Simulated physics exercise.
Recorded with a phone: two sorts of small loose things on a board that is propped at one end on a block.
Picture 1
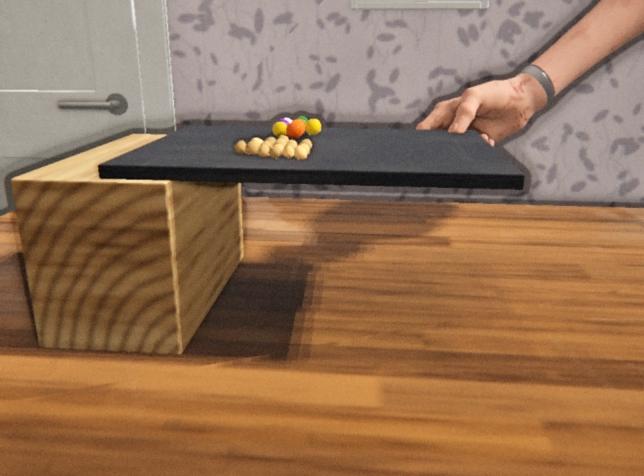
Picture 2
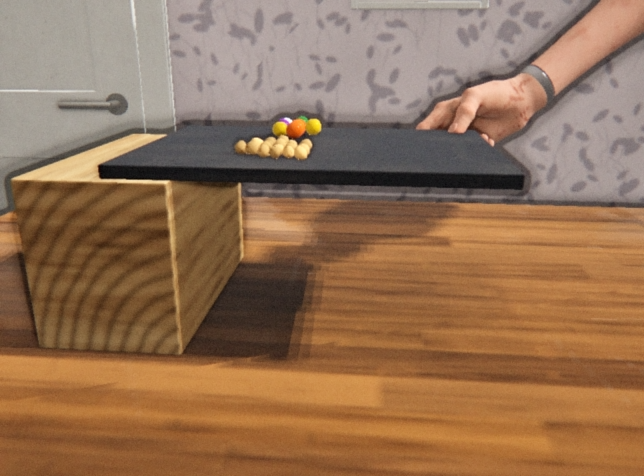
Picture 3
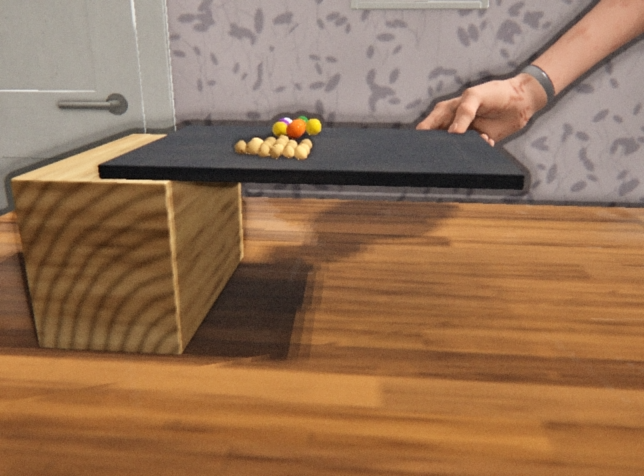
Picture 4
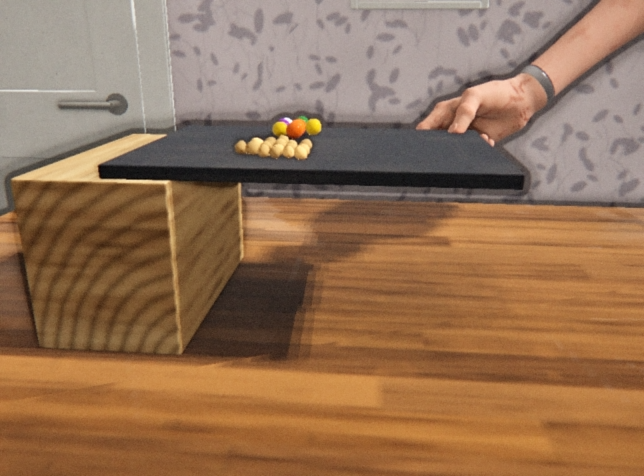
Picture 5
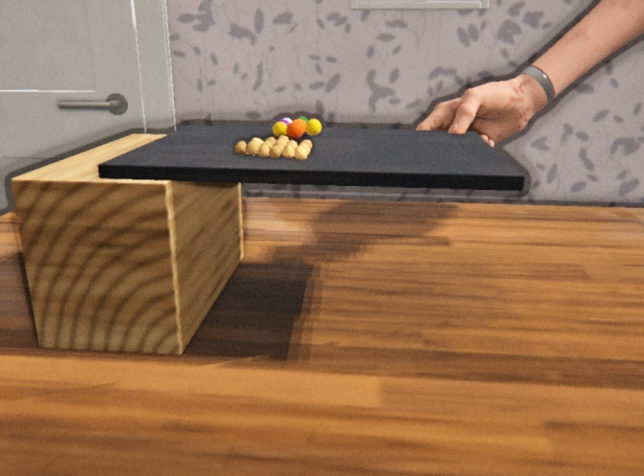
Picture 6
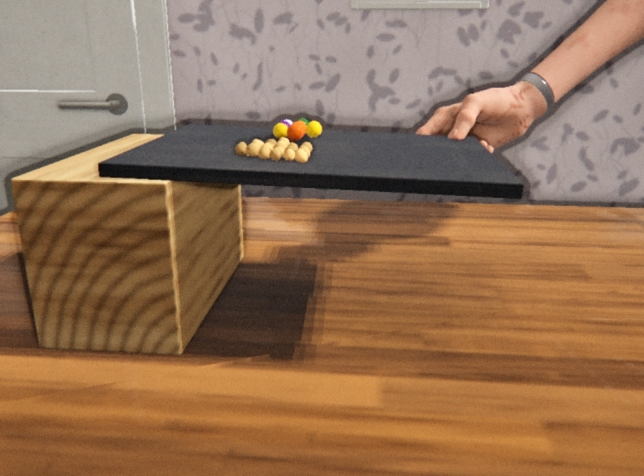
A hand with a grey wristband, reaching in from the right, holds one end of a flat black board whose left end rests on a pale wooden block, seen from slightly above a wooden surface, before patterned wallpaper and a grey door. On the board sit small tan balls in front and a few shiny coloured ones behind. Everything stays still until the hand lowers its end very slightly, the balls and camera unmoving.
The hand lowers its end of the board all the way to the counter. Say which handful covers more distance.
More distance is covered by the far handful.
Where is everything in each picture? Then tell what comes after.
In the first picture, held end of the board near (508, 179), level; block near (153, 227), tall, over half the board's length; near handful near (279, 147), a few dried chickpeas; far handful near (297, 128), a few glass marbles.
In the second picture, held end of the board near (508, 179), level; far handful near (297, 128).
In the third picture, held end of the board near (508, 179), level; near handful near (279, 147).
In the fourth picture, held end of the board near (508, 179), level; far handful near (297, 128).
In the fifth picture, held end of the board near (508, 180), level; near handful near (279, 147).
In the sixth picture, held end of the board near (507, 188), down by 2°; block near (153, 227); near handful near (280, 149), not moving; far handful near (297, 130), not moving.
Then, 0.61 s on from there, board sloping at 20°; near handful the whole lot still on the board; far handful the whole lot still on the board.
Then, 1.14 s on from there, board sloping at 34°; near handful mostly at the foot of the board; far handful mostly one to two board lengths out.
Then, 1.60 s on from there, board resting at 34°; near handful mostly less than half a board's length out; far handful mostly more than two board lengths out.
In the end, board resting at 34°; near handful mostly less than half a board's length out; far handful mostly more than two board lengths out, the bulk gone off the counter; the far handful has gone farther.
